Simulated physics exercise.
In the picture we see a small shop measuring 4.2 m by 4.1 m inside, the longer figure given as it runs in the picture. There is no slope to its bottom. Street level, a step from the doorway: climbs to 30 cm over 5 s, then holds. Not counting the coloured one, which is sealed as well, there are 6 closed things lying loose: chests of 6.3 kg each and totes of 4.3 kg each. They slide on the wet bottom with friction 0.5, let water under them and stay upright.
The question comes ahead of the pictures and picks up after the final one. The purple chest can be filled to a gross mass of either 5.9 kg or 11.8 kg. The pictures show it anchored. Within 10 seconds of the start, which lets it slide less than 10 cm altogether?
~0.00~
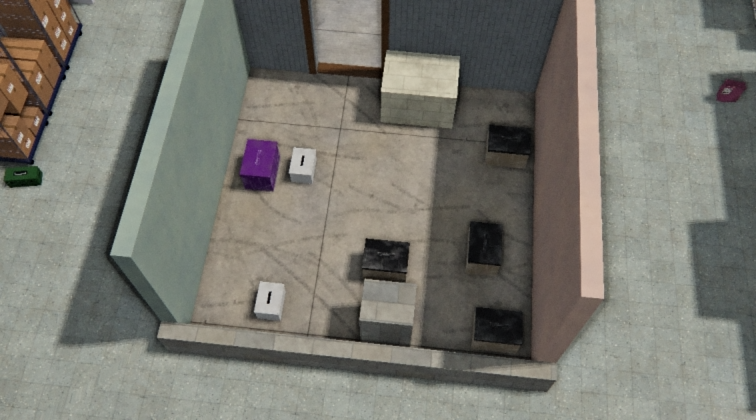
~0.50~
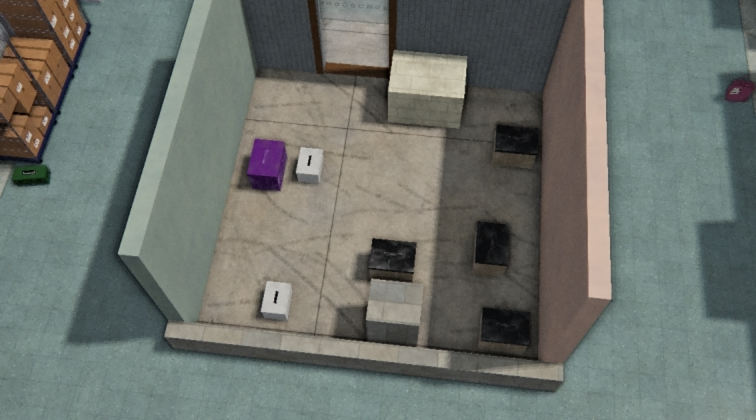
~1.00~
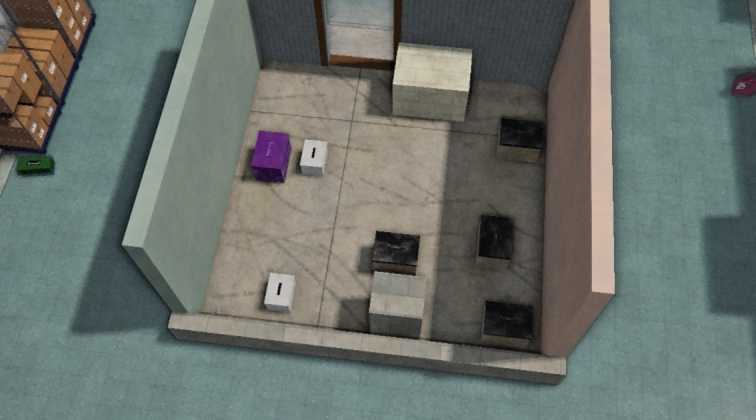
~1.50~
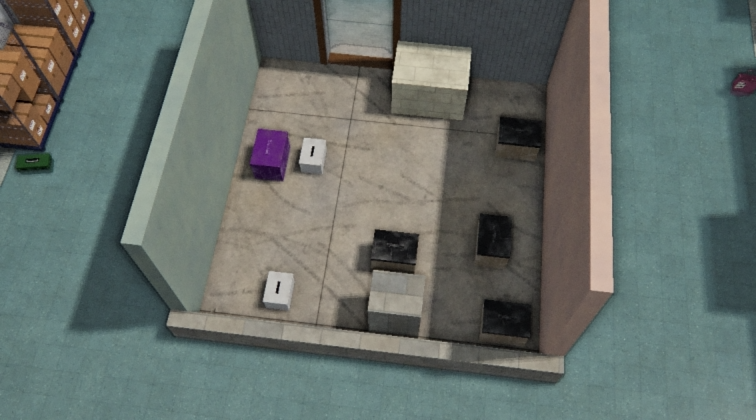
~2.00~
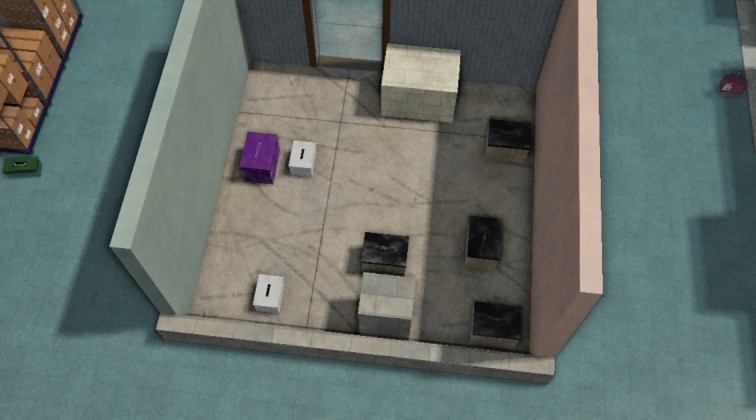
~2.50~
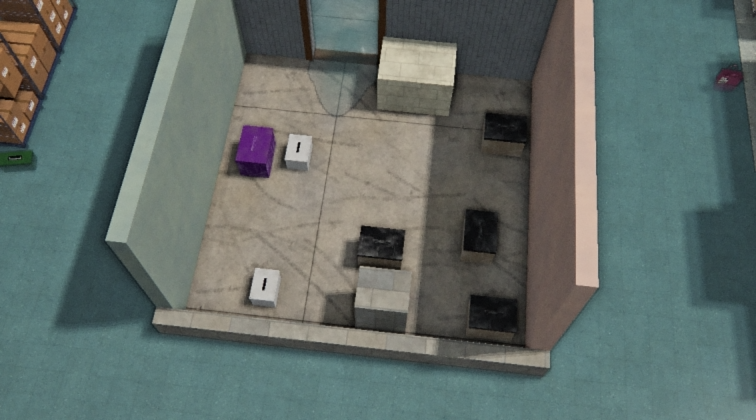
No listed ballast does the job.
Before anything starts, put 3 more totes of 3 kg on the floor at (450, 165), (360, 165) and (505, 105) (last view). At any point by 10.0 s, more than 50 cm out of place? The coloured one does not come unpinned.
One by one: Not far enough, too far and not far enough.
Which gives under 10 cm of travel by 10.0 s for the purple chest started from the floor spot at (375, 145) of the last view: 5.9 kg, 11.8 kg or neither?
So neither weight works.
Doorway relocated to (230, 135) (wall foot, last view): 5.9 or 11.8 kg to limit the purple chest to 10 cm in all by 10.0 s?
Both fall short.
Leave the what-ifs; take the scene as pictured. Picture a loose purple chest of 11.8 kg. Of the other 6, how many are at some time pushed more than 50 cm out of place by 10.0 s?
That comes to 5.
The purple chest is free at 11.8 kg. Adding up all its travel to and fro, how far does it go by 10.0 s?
250 cm.
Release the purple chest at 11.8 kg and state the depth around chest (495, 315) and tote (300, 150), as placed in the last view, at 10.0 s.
Close to 14 and 12 centimetres.
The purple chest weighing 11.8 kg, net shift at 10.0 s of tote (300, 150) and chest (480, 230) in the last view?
They've ended up 100 cm and 80 cm away, in that order.
After 3.5 s the purple chest would be 0 cm from its start with 5.9 kg and 0 cm from its start with 11.8 kg; 1 cm of water round it then.
After 4.5 s the purple chest would be 27 cm from its start with 5.9 kg and 6 cm from its start with 11.8 kg; 4 cm of water round it then.
After 7.0 s the purple chest would be 167 cm from its start with 5.9 kg and 165 cm from its start with 11.8 kg; 13 cm of water round it then.
After 10.0 s the purple chest would be 117 cm from its start with 5.9 kg and 207 cm from its start with 11.8 kg; 19 cm of water round it then.
